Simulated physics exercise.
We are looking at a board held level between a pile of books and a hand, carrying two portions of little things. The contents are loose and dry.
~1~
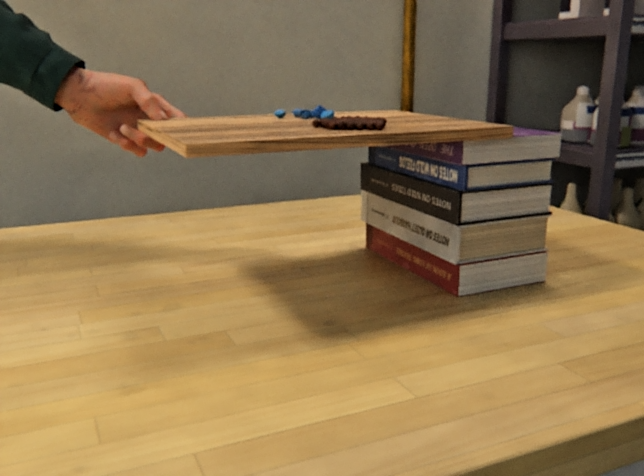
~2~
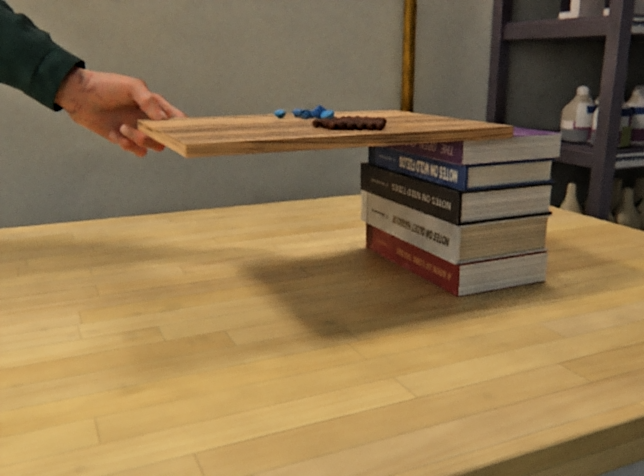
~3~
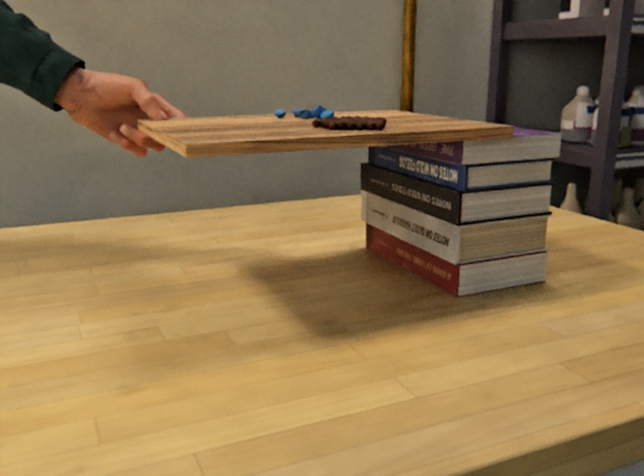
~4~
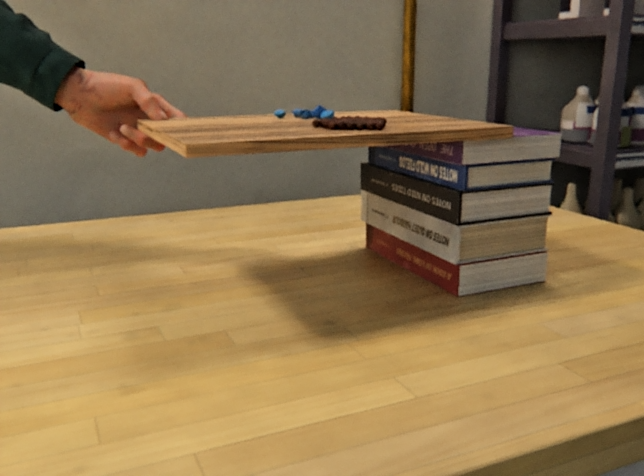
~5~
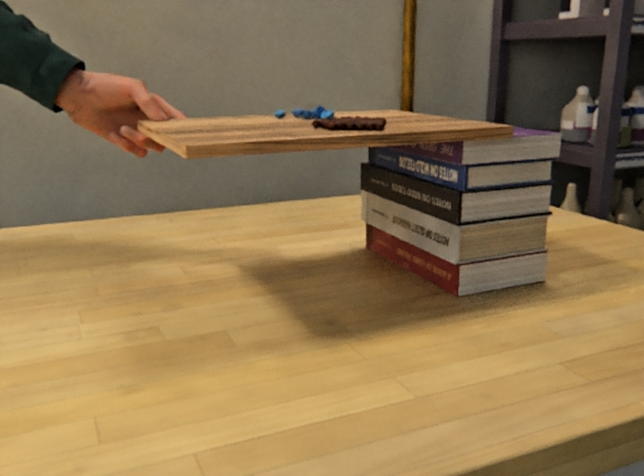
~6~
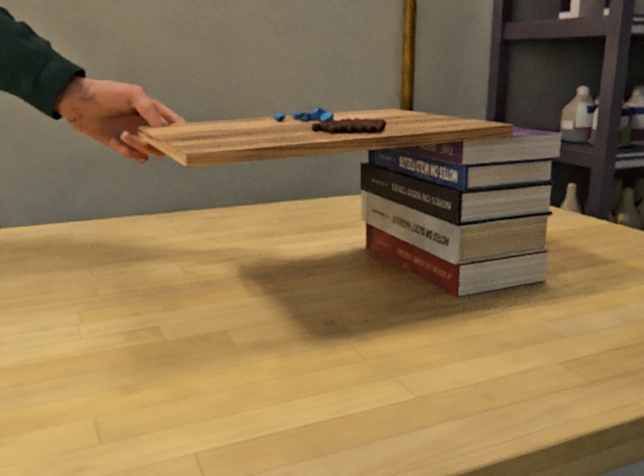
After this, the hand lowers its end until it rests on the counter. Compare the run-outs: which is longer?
Farther out in the end is the closer-in one.
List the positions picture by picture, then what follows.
In the first picture, held end of the board (194, 149), level; book pile (452, 138), tall, over half the board's length; near handful (355, 122), some allspice berries; far handful (315, 114), a few aquarium stones.
In the second picture, held end of the board (194, 149), level; far handful (315, 114).
In the third picture, held end of the board (194, 149), level; near handful (355, 122).
In the fourth picture, held end of the board (194, 149), level; far handful (315, 114).
In the fifth picture, held end of the board (194, 150), level; near handful (355, 123).
In the sixth picture, held end of the board (195, 158), down by 2°; book pile (452, 138); near handful (354, 125), not moving; far handful (314, 116), not moving.
Then, 0.44 s later than the last frame, board sloping at 11°; near handful every one still on the board; far handful every one still on the board.
Then, 1.00 s later than the last frame, board sloping at 24°; near handful mostly less than half a board's length out; far handful every one still on the board.
Then, 1.60 s later than the last frame, board sloping at 36°; near handful mostly up to a board's length out; far handful mostly at the foot of the board.
When it is over, board resting at 37°; near handful mostly up to a board's length out; far handful mostly less than half a board's length out; the near handful has gone farther.
